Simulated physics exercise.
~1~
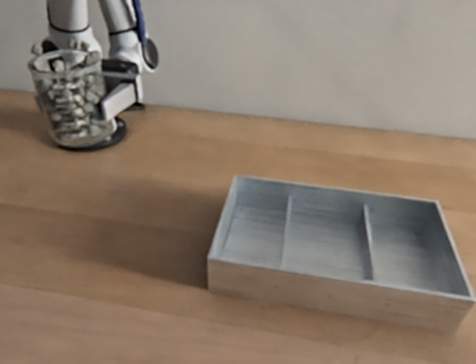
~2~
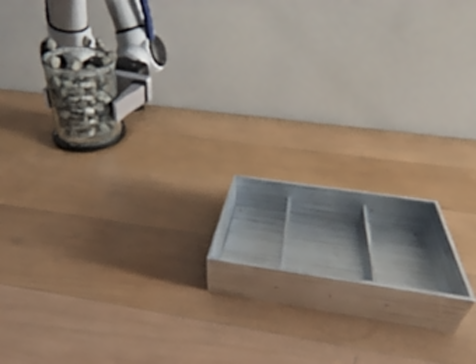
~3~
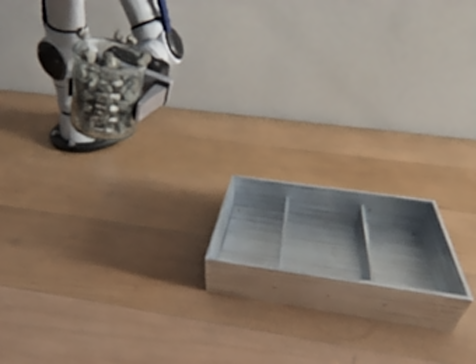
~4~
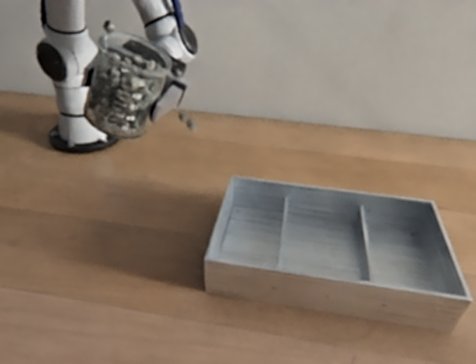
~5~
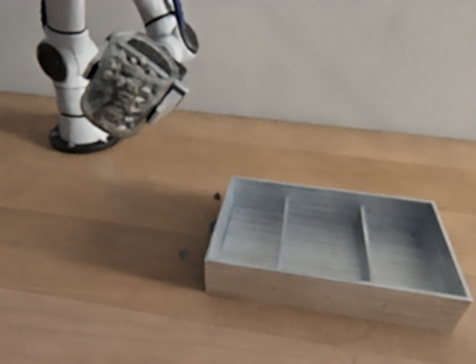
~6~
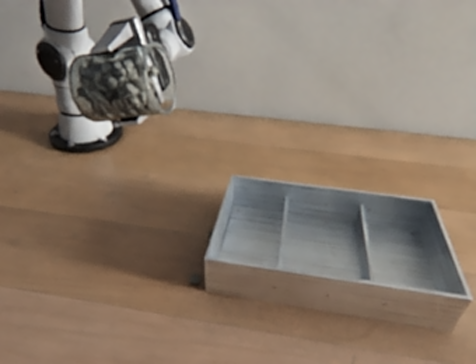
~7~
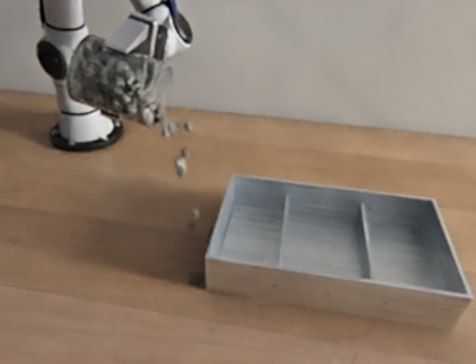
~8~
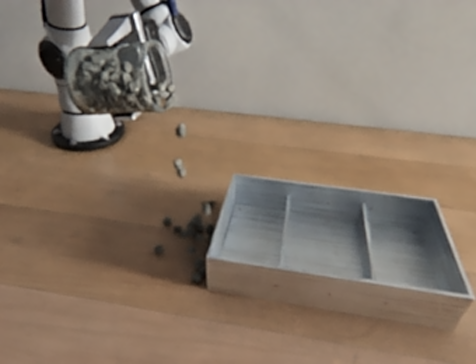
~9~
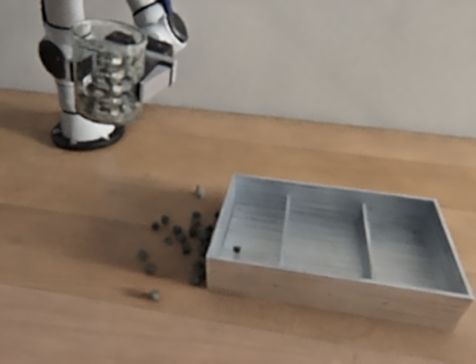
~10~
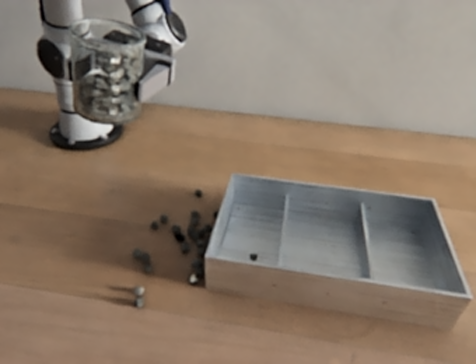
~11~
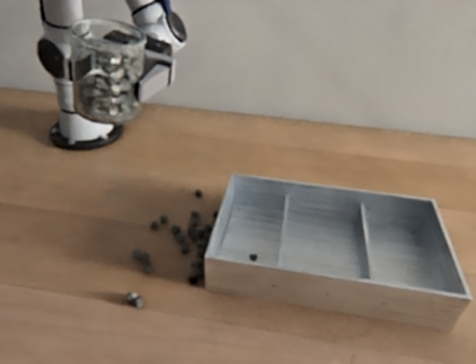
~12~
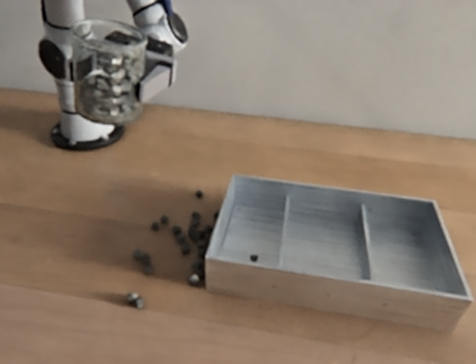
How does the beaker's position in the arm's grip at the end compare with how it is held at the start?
At the start the beaker is upright, while at the end it is held leaning slightly.
We see a robot arm lift a clear beaker of grey pebbles and tip it towards a divided tray, spilling some onto the table beside it and one into the left compartment, before tilting it back, still holding most of them.
